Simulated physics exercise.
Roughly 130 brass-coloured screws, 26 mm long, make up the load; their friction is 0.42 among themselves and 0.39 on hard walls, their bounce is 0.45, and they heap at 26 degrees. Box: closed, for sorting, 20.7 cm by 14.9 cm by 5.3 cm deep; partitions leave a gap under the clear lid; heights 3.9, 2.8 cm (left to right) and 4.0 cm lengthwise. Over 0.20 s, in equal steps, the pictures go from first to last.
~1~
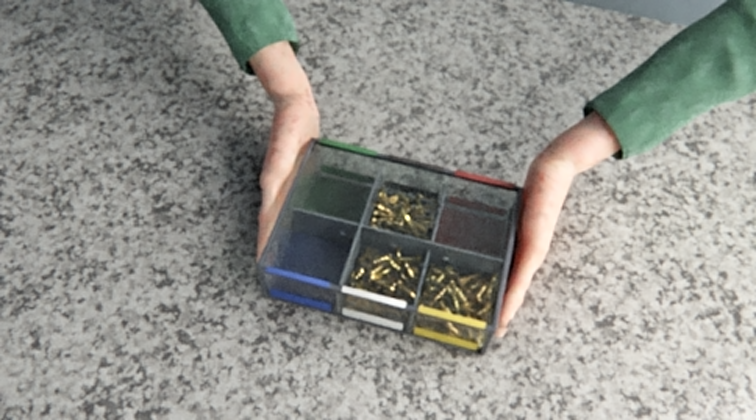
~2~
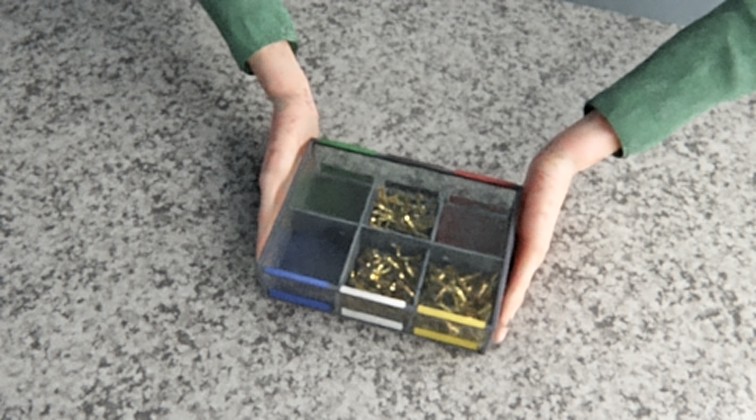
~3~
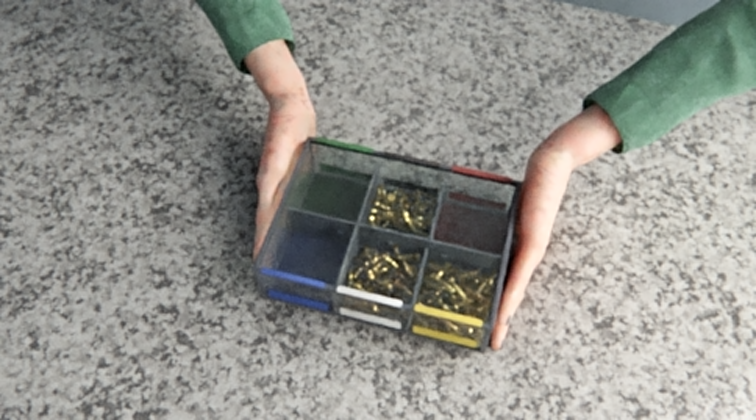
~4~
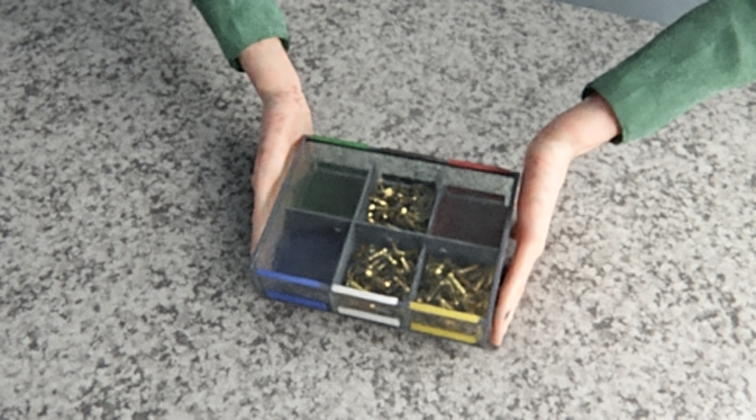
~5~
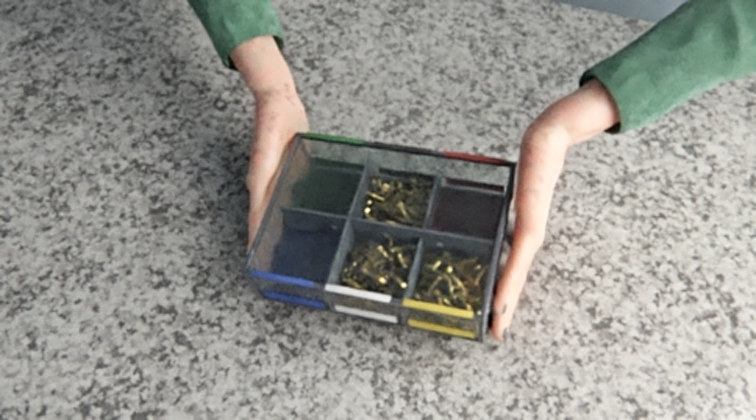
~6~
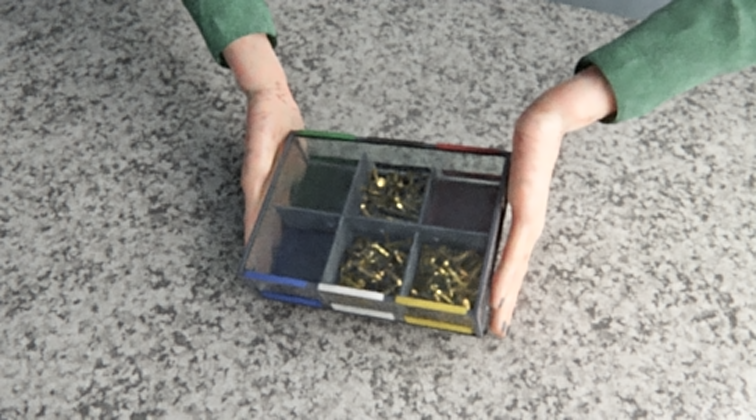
Two hands in green sleeves held a clear, divided box with small brass-coloured screws in three of its six compartments, then slowly tilted it a little and shifted it slightly left above a speckled surface.
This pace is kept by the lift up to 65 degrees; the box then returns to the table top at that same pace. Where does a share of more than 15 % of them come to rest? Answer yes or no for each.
Red: No, blue: No, green: No, yellow: Yes, white: Yes, black: Yes.
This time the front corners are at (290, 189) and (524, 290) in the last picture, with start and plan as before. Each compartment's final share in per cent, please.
It comes out as red at 5 percent, blue at 0 percent, green at 0 percent, yellow at 30 percent, white at 35 percent and black at 30 percent.
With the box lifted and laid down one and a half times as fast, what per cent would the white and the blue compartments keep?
Final per cent - white: 45, blue: 5.
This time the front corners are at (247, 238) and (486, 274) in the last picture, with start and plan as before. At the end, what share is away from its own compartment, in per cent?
About 0 %.
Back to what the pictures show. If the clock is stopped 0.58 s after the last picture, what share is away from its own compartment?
Roughly 0 in a hundred.
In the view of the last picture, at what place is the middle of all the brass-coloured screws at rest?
When it all comes to rest, the middle is near (373, 282).
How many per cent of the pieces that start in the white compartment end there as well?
Fraction kept: Approx. 100 %.
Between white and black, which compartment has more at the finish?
White compartment.
Then, 0.58 s after the last picture, tilt 64 degrees; yellow 25 %, white 40 %, black 30 %.
Then, 0.97 s after the last picture, tilt 27 degrees; yellow 25 %, white 40 %, black 30 %.
Then, 1.44 s after the last picture, tilt 0 degrees; yellow 25 %, white 40 %, black 30 %.
In the end, red 0 %, blue 0 %, green 0 %, yellow 25 %, white 40 %, black 30 %.
